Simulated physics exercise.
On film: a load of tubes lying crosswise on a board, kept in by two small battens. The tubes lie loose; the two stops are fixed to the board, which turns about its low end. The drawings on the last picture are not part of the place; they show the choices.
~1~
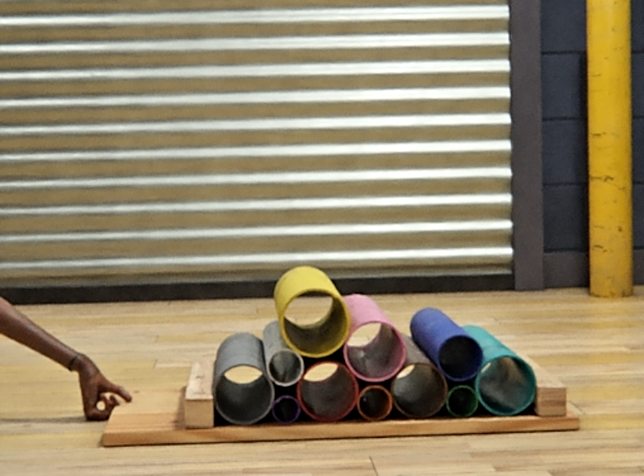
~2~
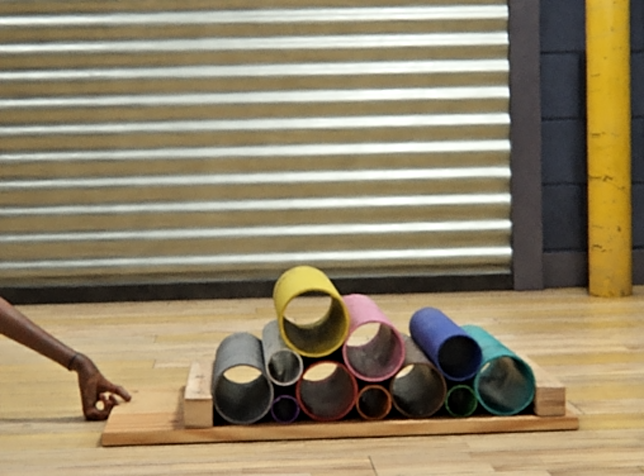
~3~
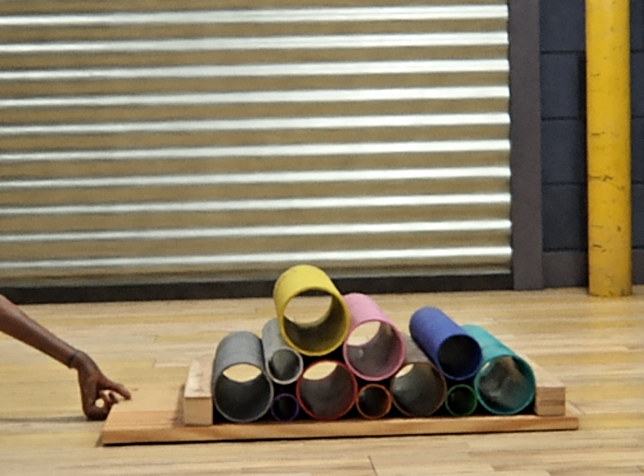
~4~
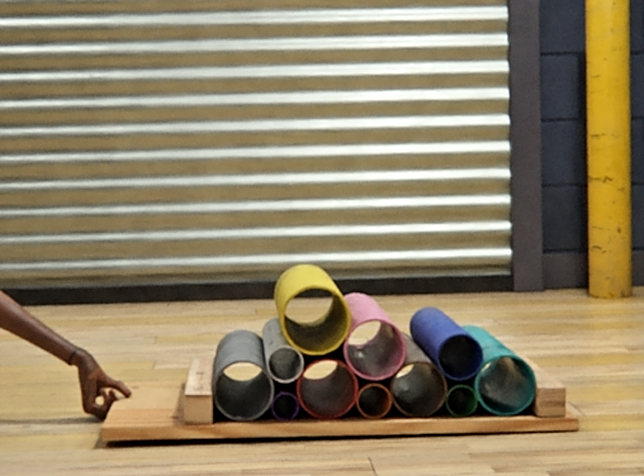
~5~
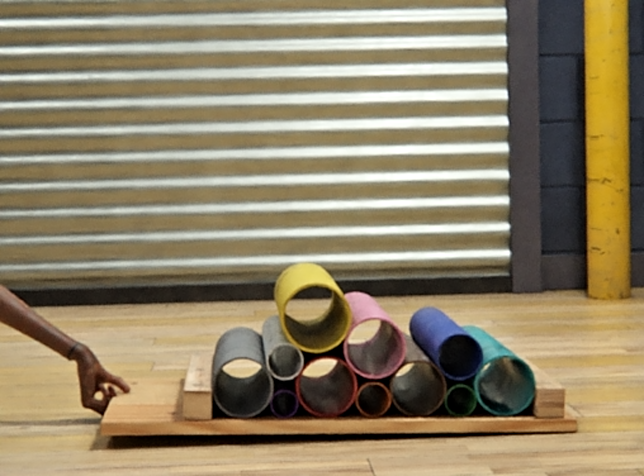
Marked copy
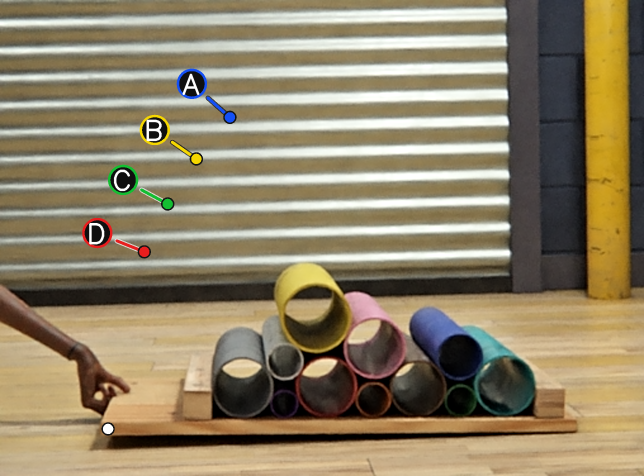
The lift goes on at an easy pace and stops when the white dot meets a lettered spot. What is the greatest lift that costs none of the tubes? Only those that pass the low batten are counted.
At most to B.
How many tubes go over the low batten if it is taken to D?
It comes to none.
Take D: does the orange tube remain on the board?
The orange tube: Yes.
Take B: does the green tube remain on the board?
The green tube: Yes.
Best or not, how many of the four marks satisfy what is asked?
Three of the four.
On the copy, A at (230, 117); B at (196, 159); C at (168, 204); D at (145, 252); the white dot at (108, 429).
On B. First, board at 20°.
Then, board at 36°.
Finally, board at 36°, none over the low batten.
By contrast, A three over the low batten (blue, pink, yellow); C none over the low batten; D none over the low batten.
